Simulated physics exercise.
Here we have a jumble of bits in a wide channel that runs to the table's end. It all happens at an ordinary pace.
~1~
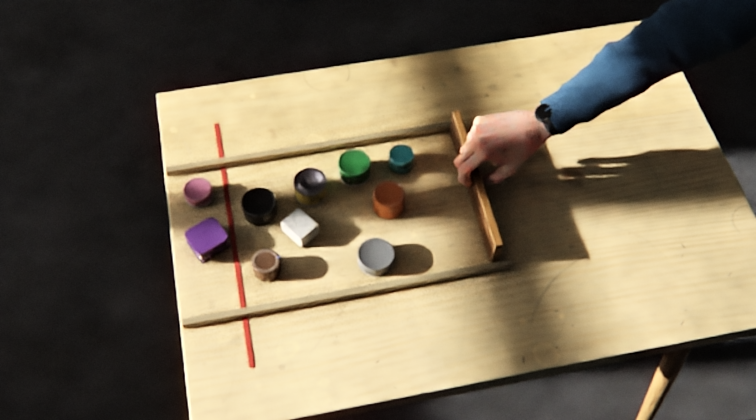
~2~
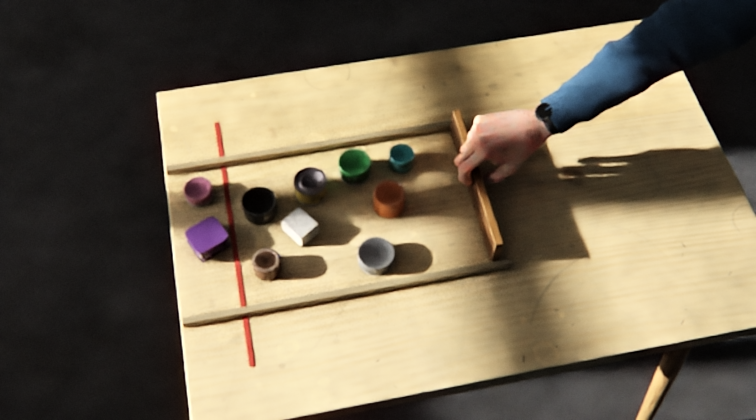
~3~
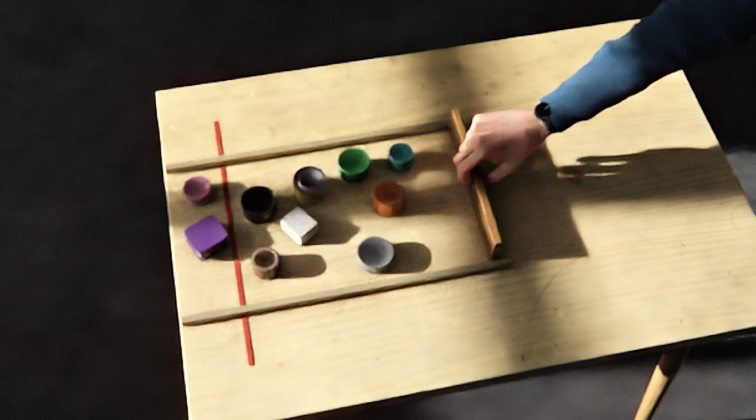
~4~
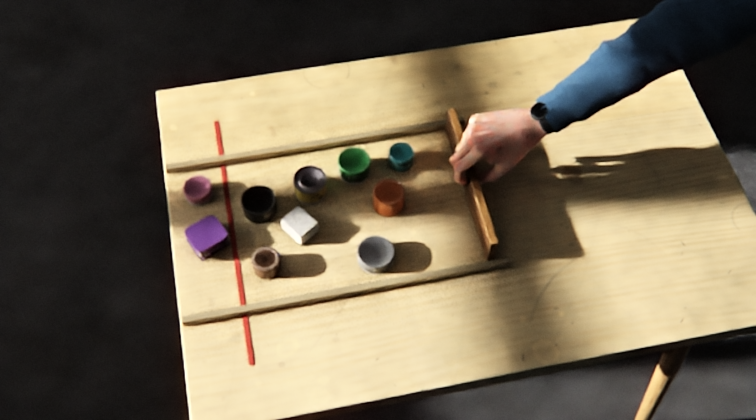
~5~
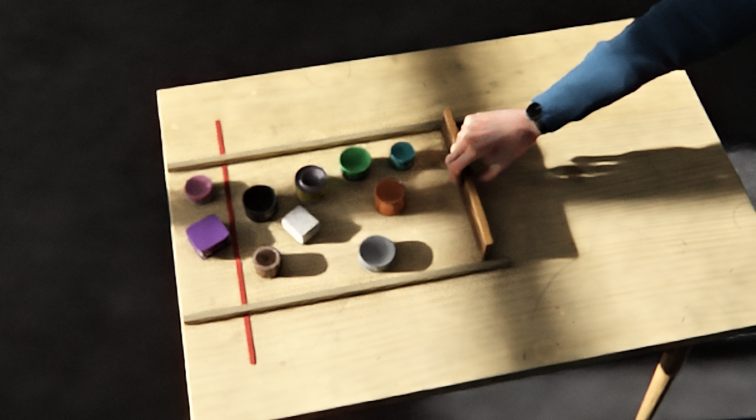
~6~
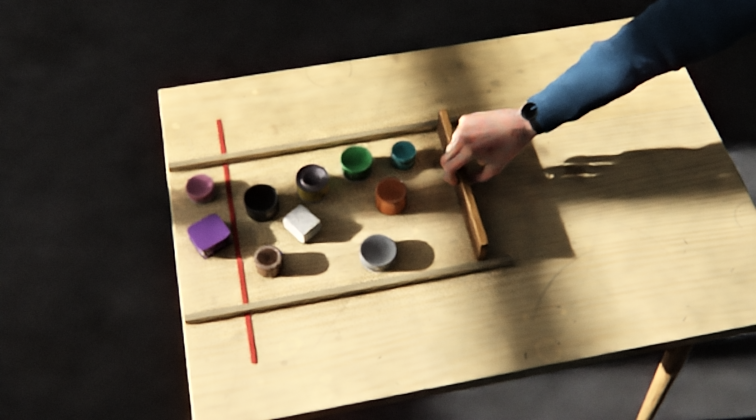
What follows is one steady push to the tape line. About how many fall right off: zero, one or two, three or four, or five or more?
As it turns out, the number that fall off is one or two.
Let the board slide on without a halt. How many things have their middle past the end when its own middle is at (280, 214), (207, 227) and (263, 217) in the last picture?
It would be 0, 5 and 0.
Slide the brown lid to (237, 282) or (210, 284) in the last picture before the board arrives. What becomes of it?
Place by place, it survives; does not fall.
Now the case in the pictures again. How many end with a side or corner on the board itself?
It touches 4.
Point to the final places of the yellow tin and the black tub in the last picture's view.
First (213, 201), then (186, 221).
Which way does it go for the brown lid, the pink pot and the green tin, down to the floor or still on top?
The brown lid is kept; the pink pot comes down; the green tin holds on.
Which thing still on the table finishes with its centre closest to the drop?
The purple case.
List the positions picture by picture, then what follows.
The first picture shows pink pot (198, 193); purple case (207, 240); brown lid (267, 265); board (475, 185); tape (233, 236).
The second picture shows purple case (208, 239); turquoise tub (402, 159).
The third picture shows brown lid (266, 263); black tub (259, 205).
The fourth picture shows pink pot (198, 191); green tin (354, 166).
The fifth picture shows purple case (208, 237); white block (301, 225).
The sixth picture shows pink pot (201, 189); purple case (210, 236); brown lid (269, 261); board (461, 183); tape (235, 232).
Soon after, none off yet; pink pot at rest near (201, 189); purple case at rest near (210, 236); brown lid at rest near (269, 261).
After that, none off yet; pink pot moving near (196, 191); purple case moving near (202, 241); brown lid displaced about its own width near (230, 268).
In the end, the number that fall off is one or two; gone, pink pot.
